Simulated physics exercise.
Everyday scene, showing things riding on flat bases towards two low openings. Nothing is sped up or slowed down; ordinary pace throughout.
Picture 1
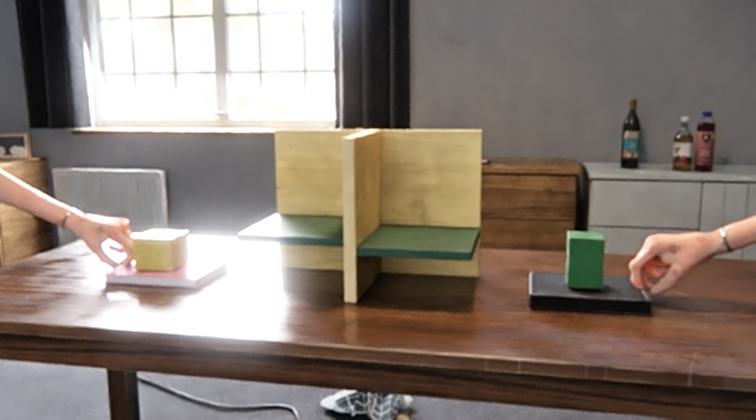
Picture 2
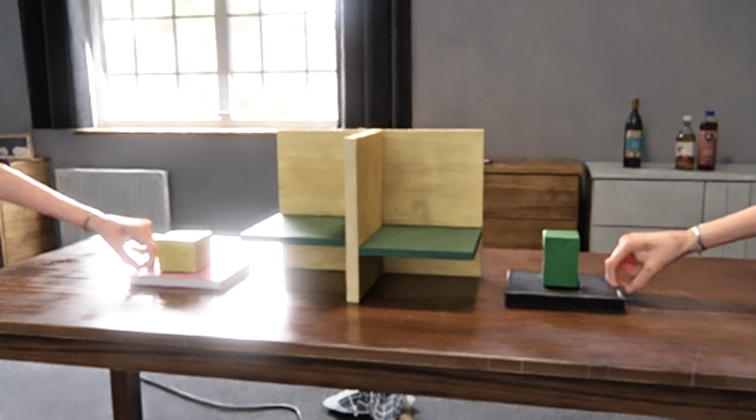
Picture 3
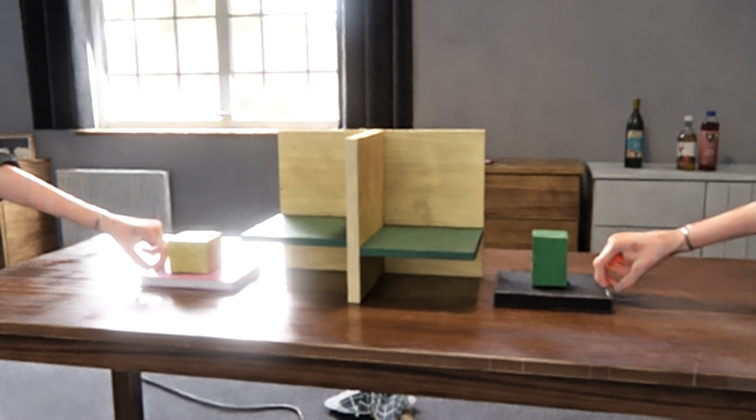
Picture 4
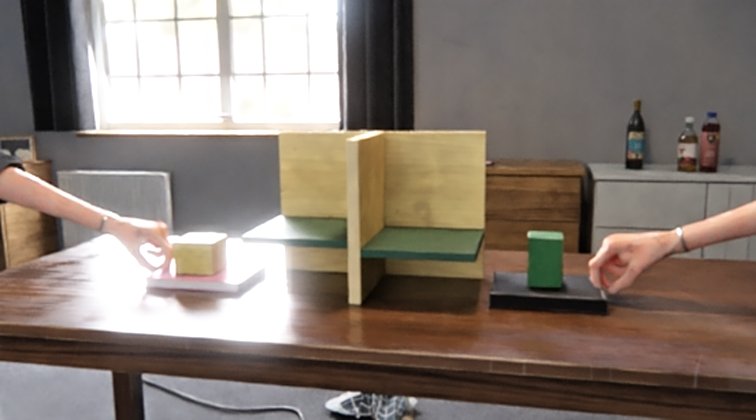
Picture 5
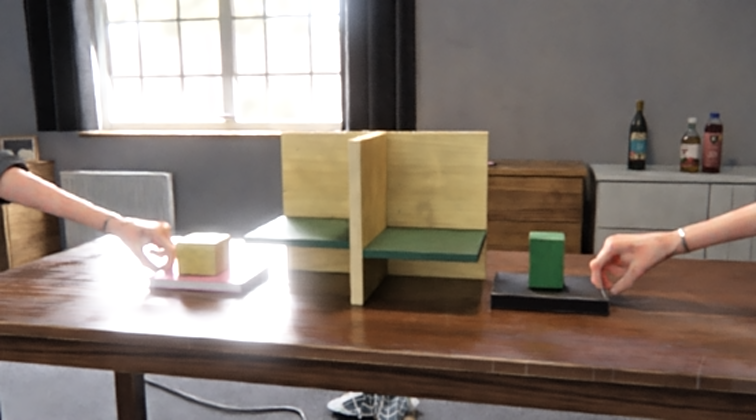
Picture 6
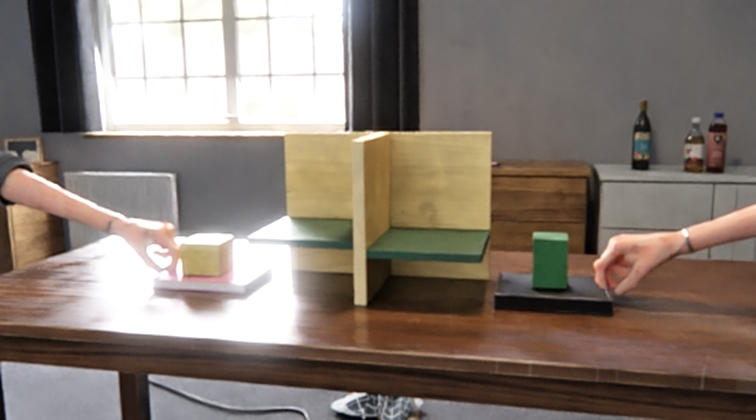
A wooden divider with a green shelf stands on a dark wooden table, seen from the front in a grey room with a bright window, cabinets and bottles behind. A yellow block sits on a pale, flat base at left, a green block on a black tray at right. Two hands slide the bases inward, then nearly pause, as the view drifts slightly left.
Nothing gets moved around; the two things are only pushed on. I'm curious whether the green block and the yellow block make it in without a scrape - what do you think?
Result: The green block collides; the yellow block gets through.
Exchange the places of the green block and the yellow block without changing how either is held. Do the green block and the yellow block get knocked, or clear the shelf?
After the change, the green block runs into the shelf and the yellow block runs into the shelf.
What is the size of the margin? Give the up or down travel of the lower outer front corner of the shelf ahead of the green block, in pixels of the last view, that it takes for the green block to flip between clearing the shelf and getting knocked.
16 pixels up, roughly.
Then, 0.98 s after the last picture, green block riding along near (503, 259); yellow block riding along near (254, 258).
Then, 1.80 s after the last picture, green block tipped 12° from how it was near (501, 257); yellow block riding along near (308, 260).
Then, 2.02 s after the last picture, green block tipped 55° from how it was near (507, 263); yellow block riding along near (311, 260).
At rest, the green block is knocked back, near (522, 282); the yellow block passes below, near (311, 260).
